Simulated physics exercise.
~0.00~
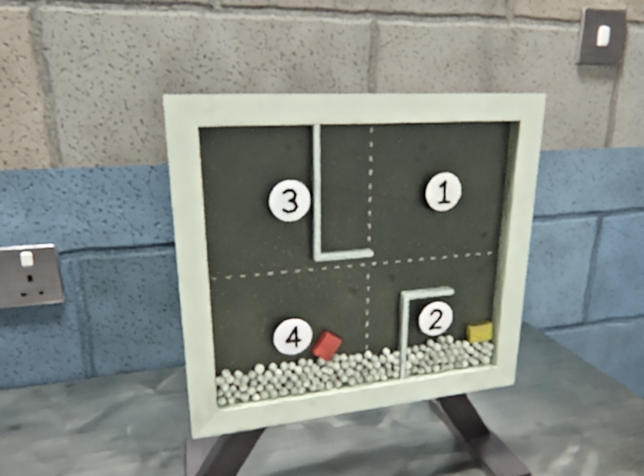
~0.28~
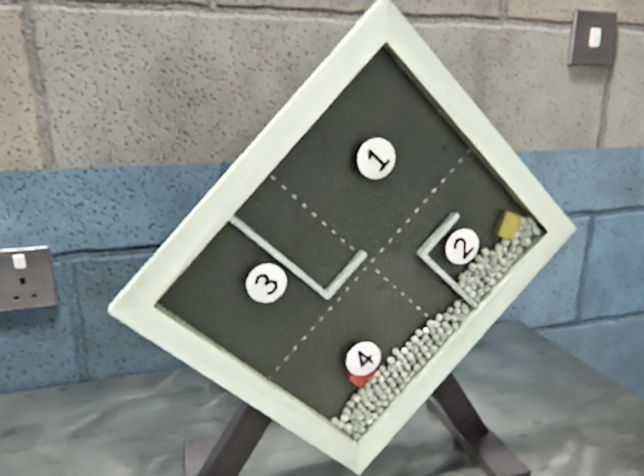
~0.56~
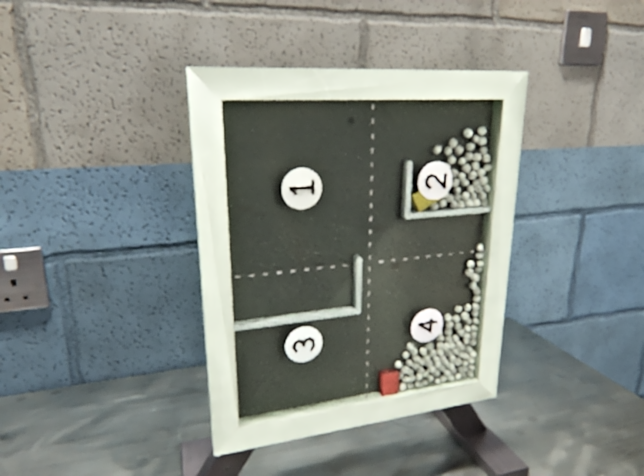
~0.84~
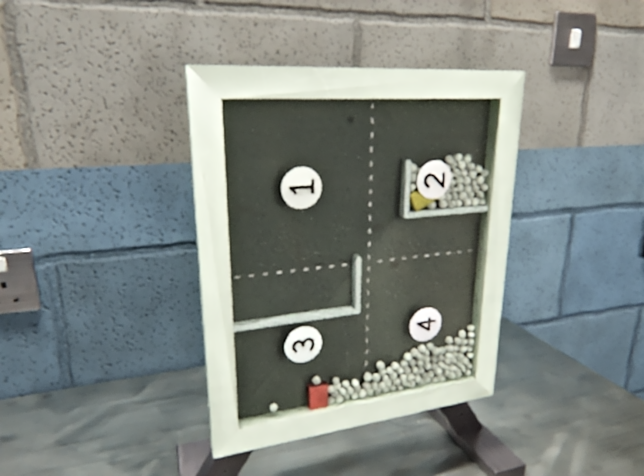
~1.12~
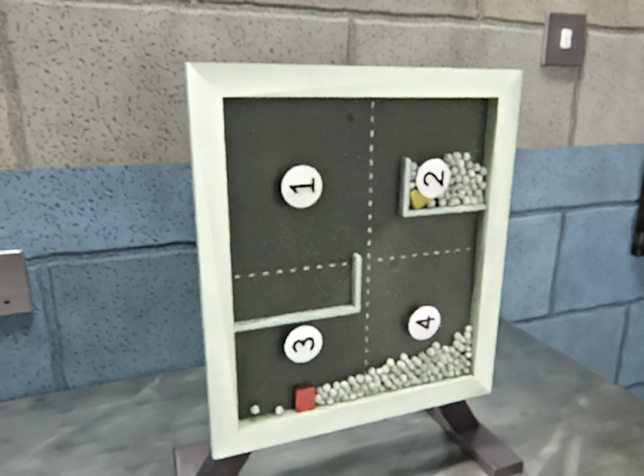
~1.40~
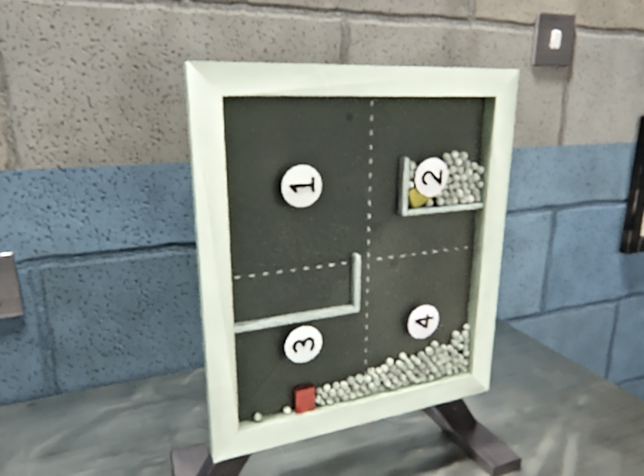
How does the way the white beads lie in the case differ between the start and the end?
At the start the beads lie in one layer along the bottom of the case, but at the end they are split into two groups. Some sit higher up in the bracket at the right beside number two, and the rest slope along the bottom, deepest at the right.
